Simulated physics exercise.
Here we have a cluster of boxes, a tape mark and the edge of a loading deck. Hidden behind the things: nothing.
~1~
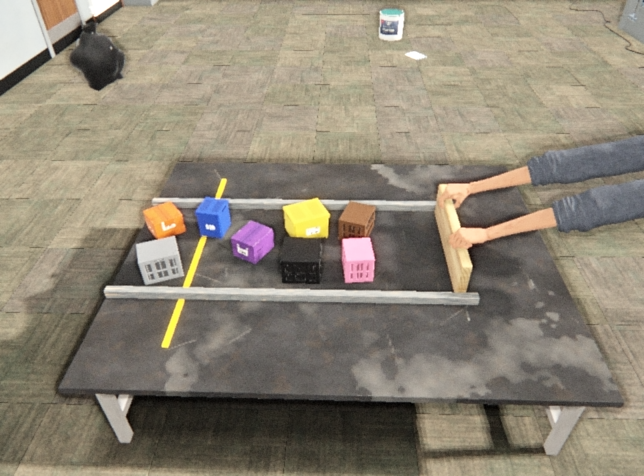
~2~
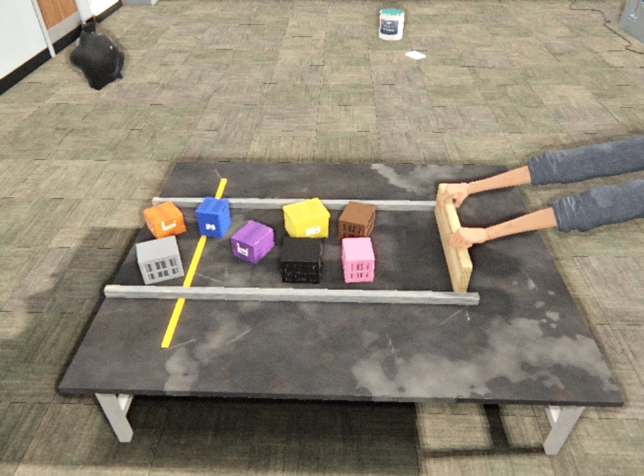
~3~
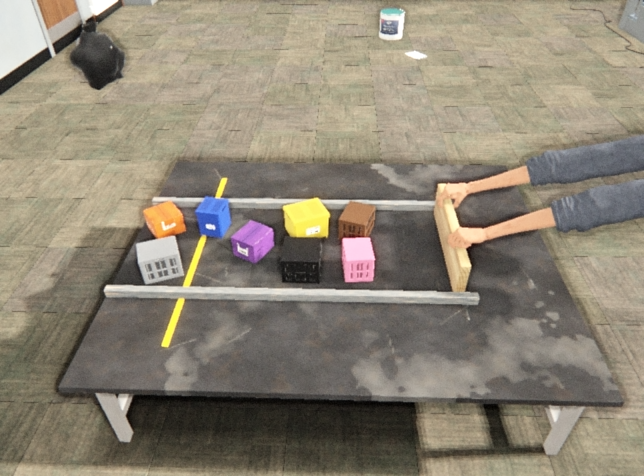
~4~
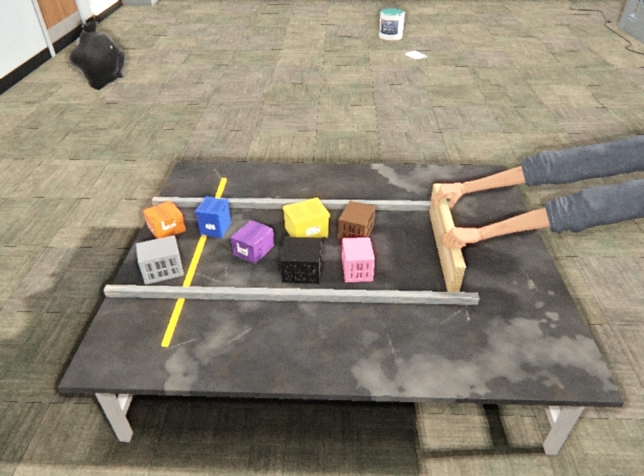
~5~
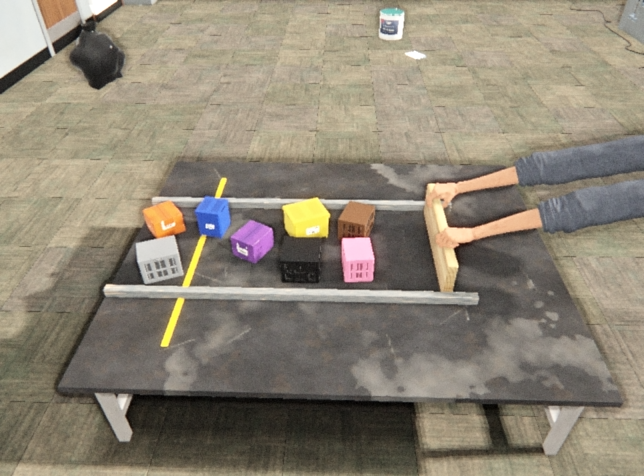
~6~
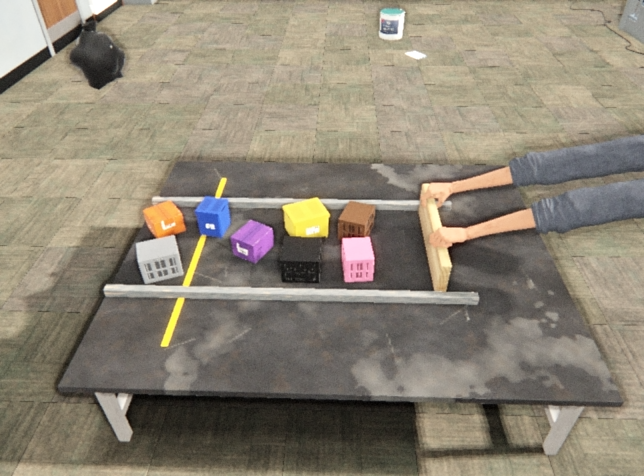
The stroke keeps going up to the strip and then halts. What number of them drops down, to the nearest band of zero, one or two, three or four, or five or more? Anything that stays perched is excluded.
Nearest band: Three or four.
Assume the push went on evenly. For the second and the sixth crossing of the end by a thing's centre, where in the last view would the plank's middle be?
Around (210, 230); afterwards around (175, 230).
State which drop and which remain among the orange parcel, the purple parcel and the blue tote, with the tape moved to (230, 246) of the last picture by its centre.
In the end the orange parcel drops, the purple parcel keeps its place and the blue tote keeps its place.
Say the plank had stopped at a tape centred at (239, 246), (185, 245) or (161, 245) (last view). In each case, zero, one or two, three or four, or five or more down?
Taking the places in the order asked: Either one or two, then 3 or 4, then five or over.
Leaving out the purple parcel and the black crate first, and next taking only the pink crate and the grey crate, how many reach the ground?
That makes 2 fallen, then 2 fallen in the other try.
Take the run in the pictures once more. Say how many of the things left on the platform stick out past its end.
Overhanging: 0.
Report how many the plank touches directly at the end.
2 in contact.
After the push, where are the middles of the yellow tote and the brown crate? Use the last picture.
The yellow tote settles near (162, 213); as for the brown crate, near (191, 221).
Soon after, none off yet; orange parcel at rest near (164, 220); grey crate at rest near (160, 259); blue tote at rest near (214, 218).
After that, none off yet; orange parcel displaced about its own width near (142, 219); grey crate displaced a little near (150, 258); blue tote displaced well along near (171, 217).
In the end, the number that fall off is three or four; gone, blue tote, grey crate and orange parcel.
